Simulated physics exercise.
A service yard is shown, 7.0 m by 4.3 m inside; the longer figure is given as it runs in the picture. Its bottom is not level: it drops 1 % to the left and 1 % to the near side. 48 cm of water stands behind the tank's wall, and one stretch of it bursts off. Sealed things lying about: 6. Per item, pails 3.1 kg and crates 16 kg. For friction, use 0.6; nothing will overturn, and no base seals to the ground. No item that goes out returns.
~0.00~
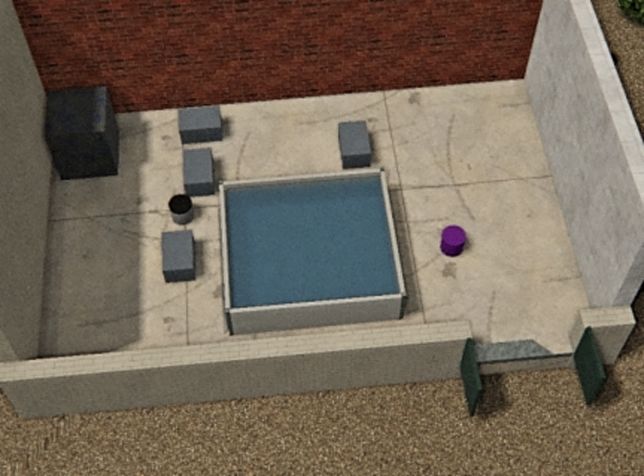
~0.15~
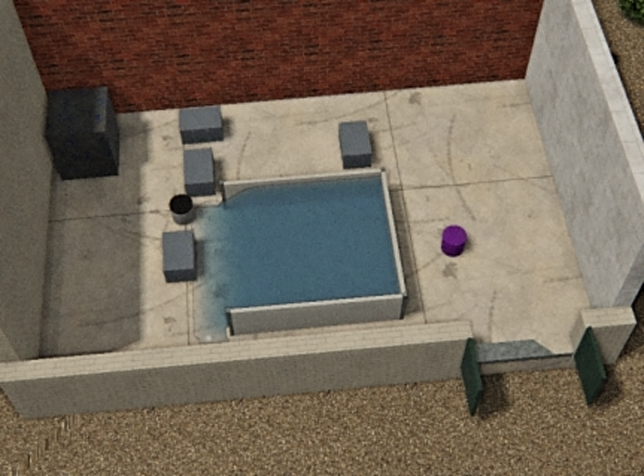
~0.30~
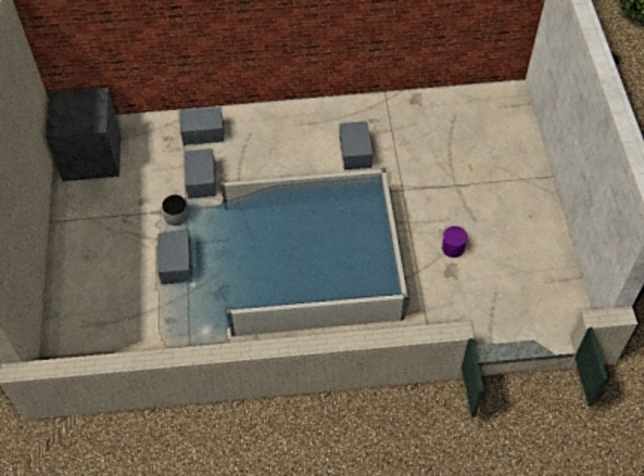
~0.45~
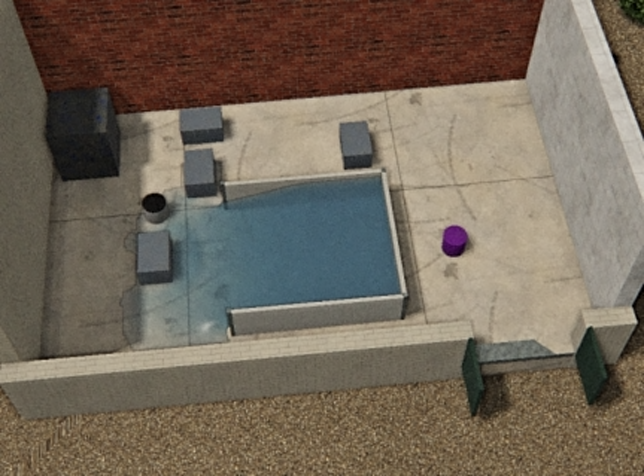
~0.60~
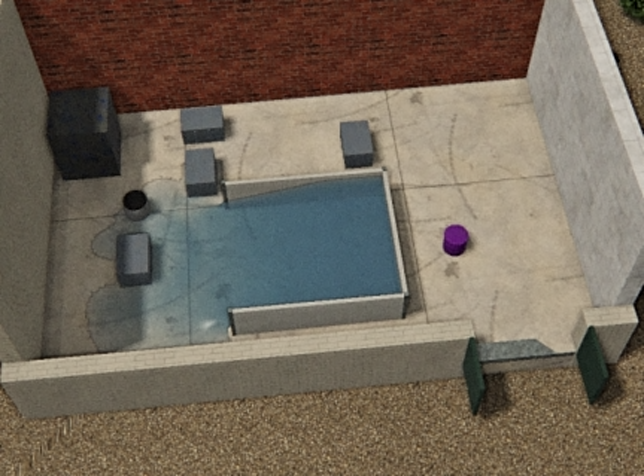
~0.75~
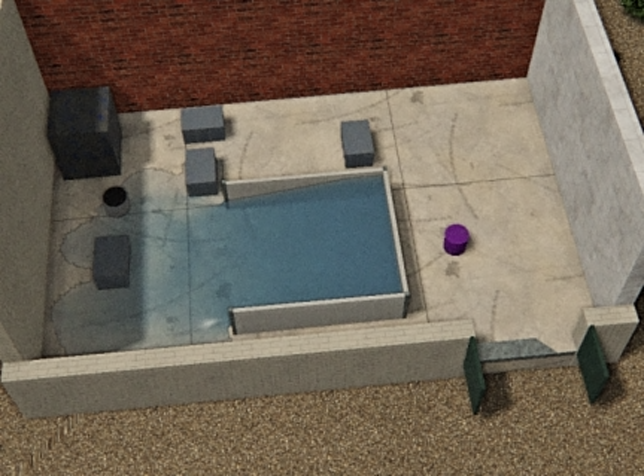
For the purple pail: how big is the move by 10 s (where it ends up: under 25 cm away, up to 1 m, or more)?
The purple pail? It ends a modest way out.
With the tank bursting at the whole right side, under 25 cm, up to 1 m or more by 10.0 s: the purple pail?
Outcome for the purple pail: Long-distance displacement.
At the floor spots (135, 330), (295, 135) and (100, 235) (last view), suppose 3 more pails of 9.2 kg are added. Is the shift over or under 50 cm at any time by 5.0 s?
Well, in that order it's higher, lower and higher.
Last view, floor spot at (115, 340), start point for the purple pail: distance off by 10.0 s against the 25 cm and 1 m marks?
What happens is that it covers a big distance.
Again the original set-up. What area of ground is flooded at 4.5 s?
The covered patch comes to about 18 m2.
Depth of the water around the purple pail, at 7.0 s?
Around 0 cm.
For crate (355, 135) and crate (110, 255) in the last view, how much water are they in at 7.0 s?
4 and 8 cm.
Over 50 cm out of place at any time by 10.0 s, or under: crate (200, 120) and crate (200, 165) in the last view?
First one went too far, second one went too far.
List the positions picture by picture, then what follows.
The purple pail at (454, 235), on the bottom; water covers 4.2 m2; 0 of 6 have shifted, in the first picture.
The purple pail at (455, 235) rests on the ground; water covers 5.1 m2; 0 of 6 have shifted, in the second picture.
The purple pail at (456, 236), on the bottom; water covers 5.9 m2; 2 of 6 have shifted, in the third picture.
The purple pail at (456, 235), on the bottom; water covers 7.0 m2; 2 of 6 have shifted, in the fourth picture.
The purple pail at (457, 234), on the bottom; water covers 8.4 m2; 2 of 6 have shifted, in the fifth picture.
The purple pail at (457, 234), on the bottom; water covers 9.7 m2; 2 of 6 have shifted, in the sixth picture.
After 2.0 s the purple pail is near (457, 234), 0.0 m from its start, aground; 0 of 6 are out; 2 afloat.
After 4.5 s the purple pail is near (457, 234), 0.0 m from its start, aground; 0 of 6 are out; 3 afloat.
After 7.0 s the purple pail is near (457, 234), 0.0 m from its start, aground; 0 of 6 are out; 3 afloat.
After 10.0 s the purple pail is near (414, 255), 0.7 m from its start, afloat; 0 of 6 are out; 1 afloat.
